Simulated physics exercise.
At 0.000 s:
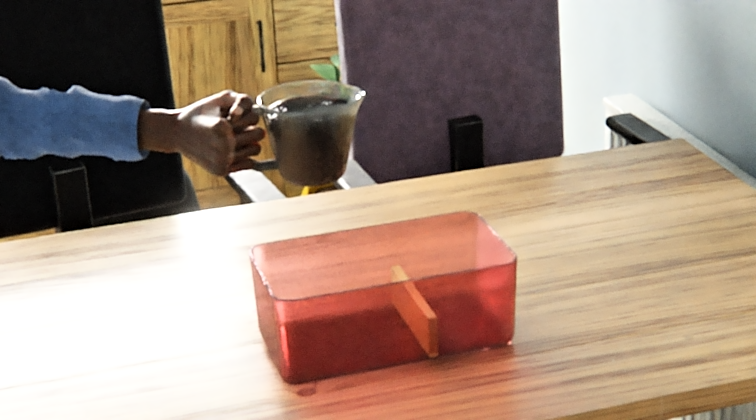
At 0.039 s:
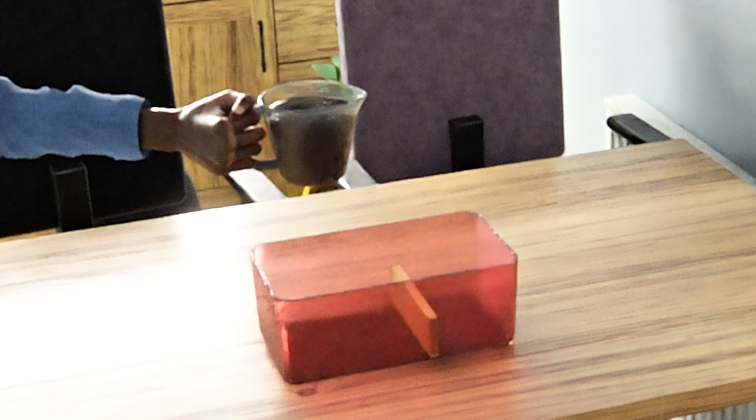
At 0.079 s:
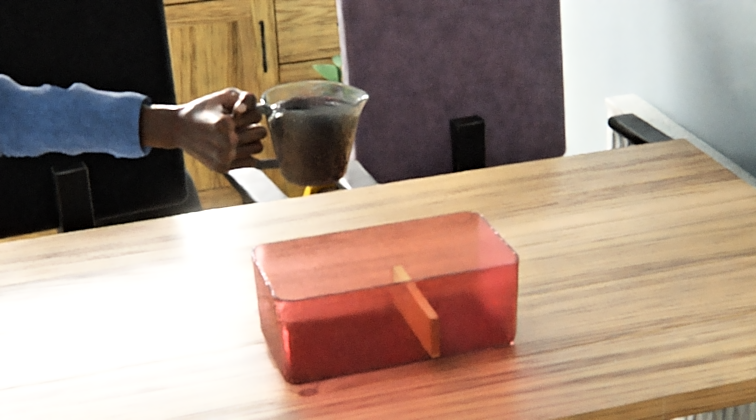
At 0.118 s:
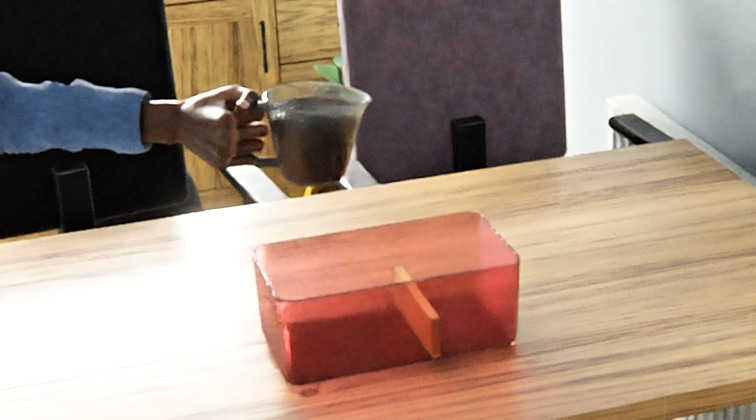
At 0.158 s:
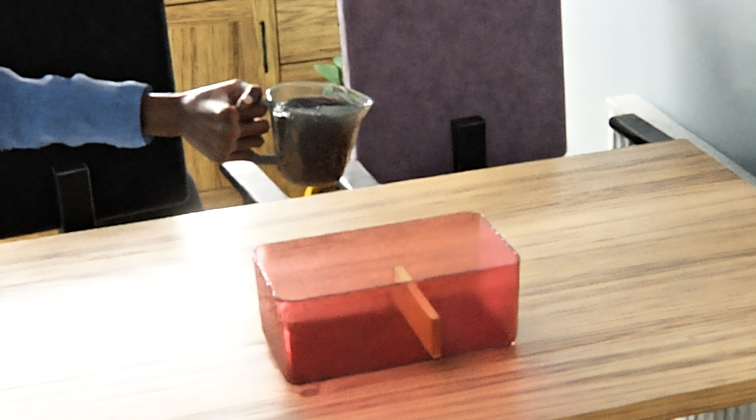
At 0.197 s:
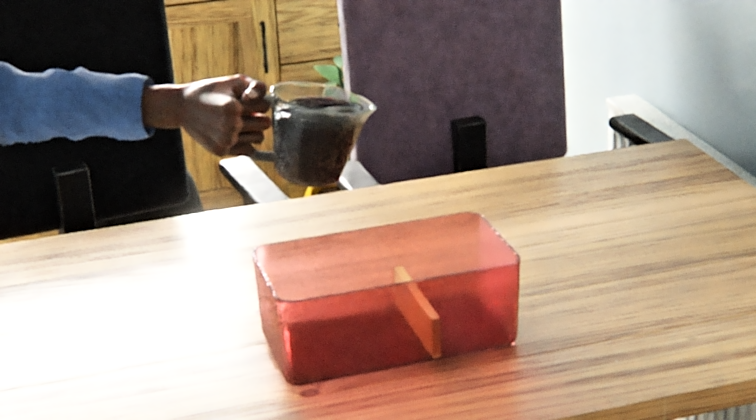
At a wooden table with dark and purple chairs behind it, a hand in a blue sleeve holds a glass jug of dark liquid upright above and behind a clear red oblong basin. The hand then gradually tilts the jug slightly to the right, while the basin stays still.
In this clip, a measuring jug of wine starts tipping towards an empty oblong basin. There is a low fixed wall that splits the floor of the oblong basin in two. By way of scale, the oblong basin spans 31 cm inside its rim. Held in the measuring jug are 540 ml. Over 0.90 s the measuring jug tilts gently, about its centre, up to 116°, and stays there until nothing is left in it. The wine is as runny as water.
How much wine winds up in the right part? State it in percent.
About 60 per cent.
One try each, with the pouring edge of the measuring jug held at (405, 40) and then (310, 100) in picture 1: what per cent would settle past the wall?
Try 1: 75 %; try 2: 5 %.
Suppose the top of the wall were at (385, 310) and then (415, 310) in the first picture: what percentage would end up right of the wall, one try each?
Roughly 85 per cent, then 60 per cent.
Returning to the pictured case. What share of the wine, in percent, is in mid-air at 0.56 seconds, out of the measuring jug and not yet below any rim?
About 34 per cent.
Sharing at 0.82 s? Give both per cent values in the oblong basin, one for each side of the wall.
I'd say some 24 in a hundred on the left and 60 on the right.
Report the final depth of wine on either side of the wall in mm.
Left part: About 8 mm; right part: About 20 mm.
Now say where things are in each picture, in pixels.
It leans 0°; its right rim is at (365, 91); the wine meets the walls at (264, 114) and (352, 102); the oblong basin's rim runs from (262, 275) to (497, 236); the wall's top is at (413, 292), in the first frame.
It leans 1°; its right rim is at (366, 92); the wine meets the walls at (265, 114) and (353, 102), in the second frame.
It leans 2°; its right rim is at (368, 93); the wine meets the walls at (268, 113) and (354, 103), in the third frame.
It leans 5°; its right rim is at (371, 96); the wine meets the walls at (269, 113) and (357, 103), in the fourth frame.
It leans 9°; its right rim is at (373, 100); the wine meets the walls at (273, 112) and (360, 105), in the fifth frame.
It leans 13°; its right rim is at (375, 104); the wine meets the walls at (274, 113) and (364, 105), in the sixth frame.
After 0.56 s the tilt is 79° and 56 per cent is still to pour, 0 is left of the wall and 10 right of it.
After 0.82 s the tilt is 114° and 3 per cent is still to pour, 24 is left of the wall and 60 right of it.
After 1.10 s the tilt is 116° and 0 per cent is still to pour, 38 is left of the wall and 60 right of it.
After 1.40 s the tilt is 116° and 0 per cent is still to pour, 39 is left of the wall and 60 right of it.
In the end 39 per cent lies left of the wall, 60 right of it and 2 outside.
